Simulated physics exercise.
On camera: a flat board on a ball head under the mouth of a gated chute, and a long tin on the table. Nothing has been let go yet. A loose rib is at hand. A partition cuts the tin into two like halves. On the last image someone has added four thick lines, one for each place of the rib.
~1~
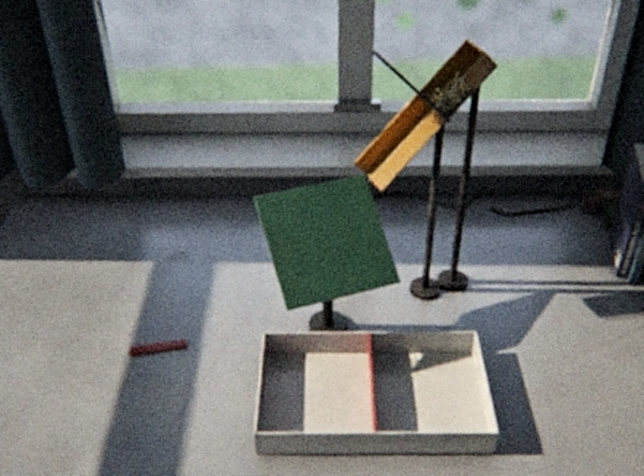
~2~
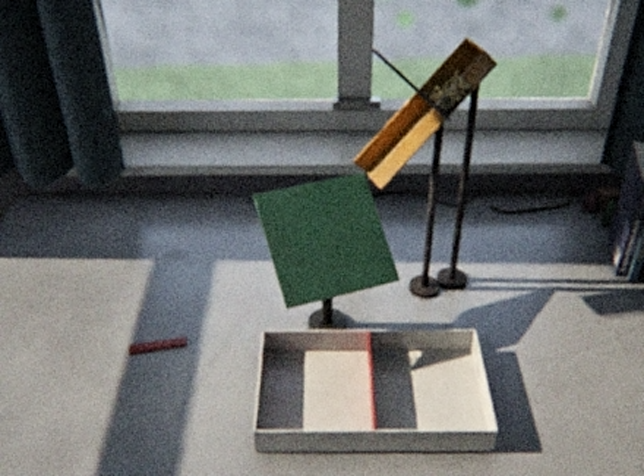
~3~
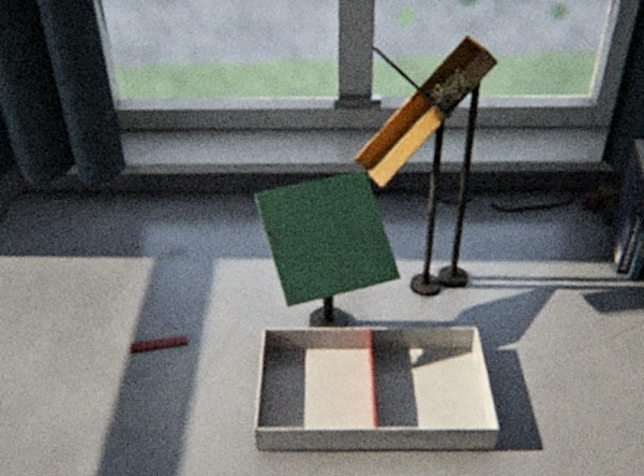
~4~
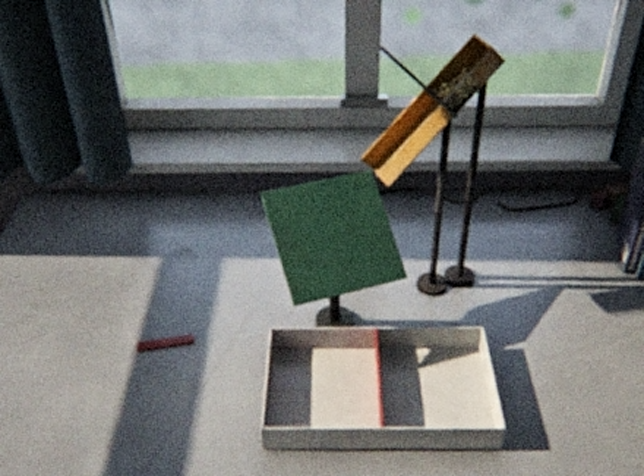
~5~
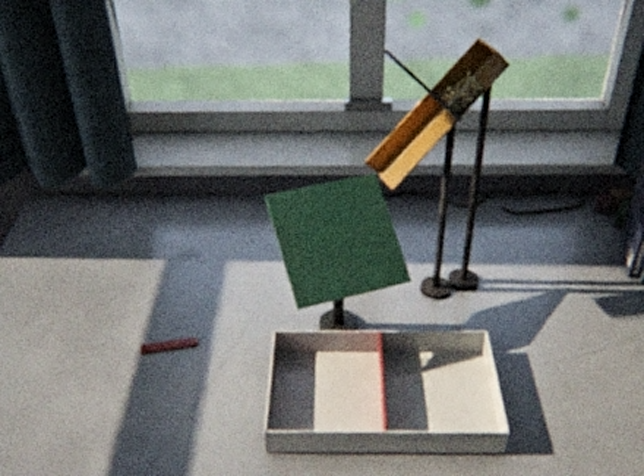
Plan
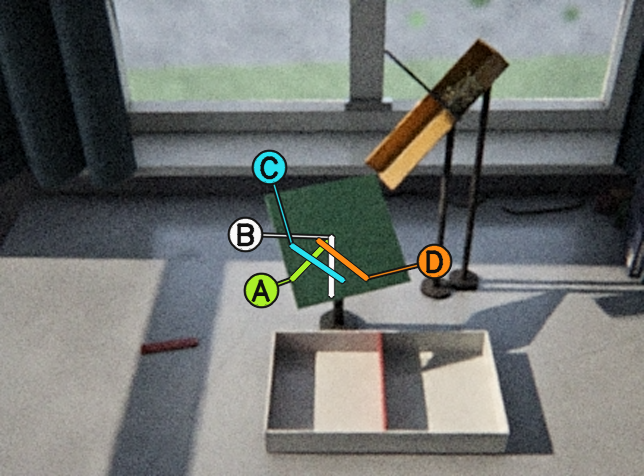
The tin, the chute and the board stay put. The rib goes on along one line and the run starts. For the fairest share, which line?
I would pick line C.
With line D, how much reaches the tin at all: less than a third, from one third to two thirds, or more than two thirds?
Line D gives more than two thirds.
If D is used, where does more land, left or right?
Right.
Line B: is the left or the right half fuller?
Left.
On the marked copy, line A from (332, 237) to (292, 278); line B from (331, 237) to (331, 295); line C from (292, 246) to (342, 280); line D from (318, 240) to (366, 278).
With A, of what is caught, nearly all in the left half, a small part in the right.
With B, of what is caught, nearly all in the left half, a small part in the right.
With C, of what is caught, about half in the left half, about half in the right.
With D, of what is caught, a small part in the left half, nearly all in the right.
